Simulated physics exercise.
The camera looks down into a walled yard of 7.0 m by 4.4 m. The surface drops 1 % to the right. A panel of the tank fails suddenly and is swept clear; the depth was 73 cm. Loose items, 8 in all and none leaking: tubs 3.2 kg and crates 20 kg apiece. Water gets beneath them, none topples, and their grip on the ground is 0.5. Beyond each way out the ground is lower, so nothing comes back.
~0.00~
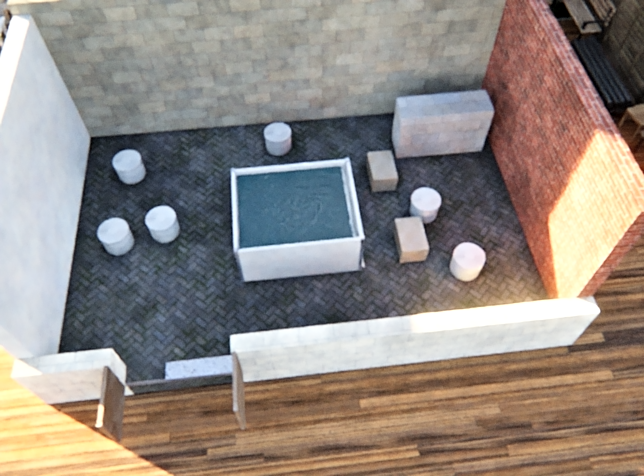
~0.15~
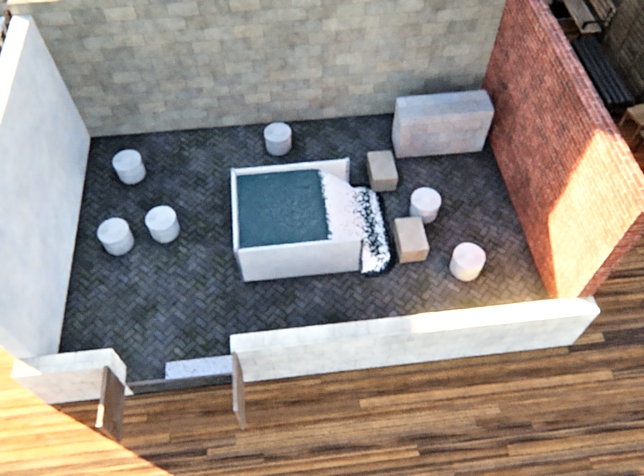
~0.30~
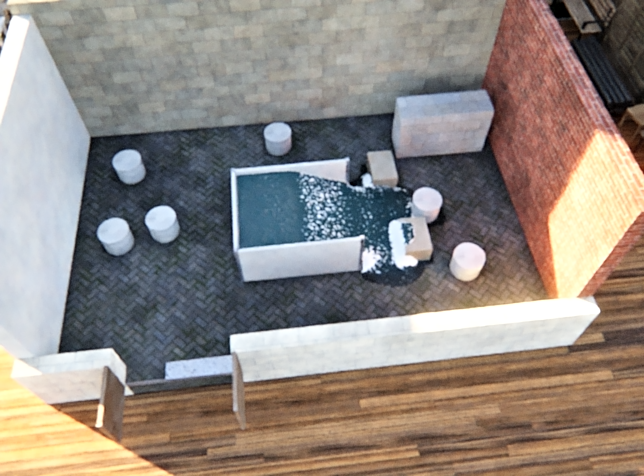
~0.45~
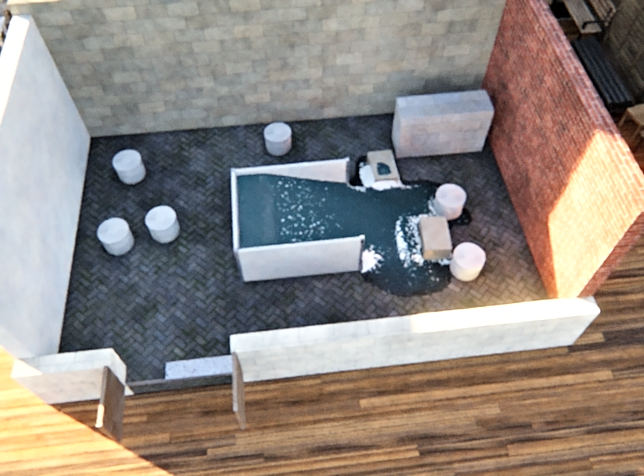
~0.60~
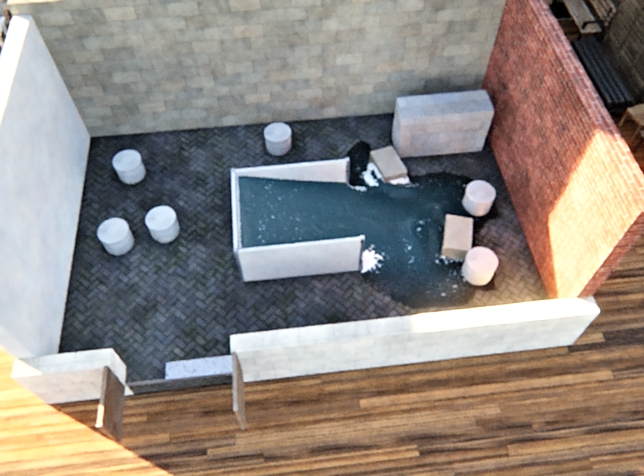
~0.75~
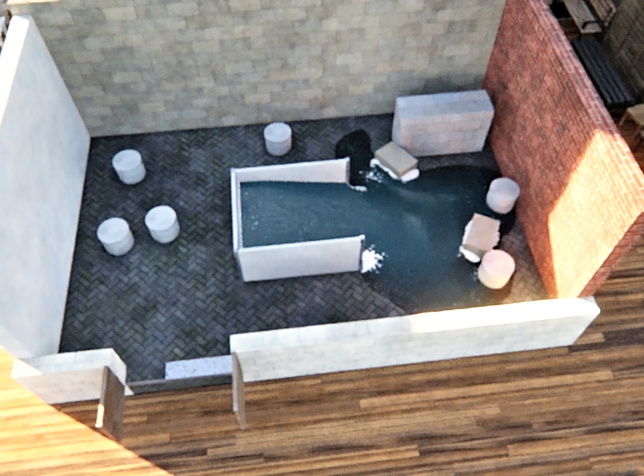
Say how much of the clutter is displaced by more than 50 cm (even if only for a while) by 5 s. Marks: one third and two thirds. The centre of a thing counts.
It is one to two thirds.
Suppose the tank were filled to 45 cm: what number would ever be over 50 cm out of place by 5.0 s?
In that case 3 of them.
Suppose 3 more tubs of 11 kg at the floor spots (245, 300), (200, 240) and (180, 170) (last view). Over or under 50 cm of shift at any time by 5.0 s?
In that order: More, less, short of it.
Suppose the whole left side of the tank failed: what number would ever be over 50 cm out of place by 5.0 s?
Then 4.
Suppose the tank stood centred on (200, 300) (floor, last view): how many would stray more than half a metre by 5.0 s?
In that case 5 of them.
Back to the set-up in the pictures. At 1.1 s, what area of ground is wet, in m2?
Some 11.5 m2.
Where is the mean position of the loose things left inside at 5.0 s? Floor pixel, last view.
At about (260, 221).
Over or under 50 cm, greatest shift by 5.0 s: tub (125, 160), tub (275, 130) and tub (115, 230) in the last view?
In turn: Short of it, over, under.
After 1.1 s 4 of 8 are over 50 cm from their spots; 1 afloat.
After 2.2 s 4 of 8 are over 50 cm from their spots; 4 afloat.
After 3.5 s 4 of 8 are over 50 cm from their spots; 4 afloat.
After 5.0 s 4 of 8 are over 50 cm from their spots, and 5 have been at some point; 5 afloat.
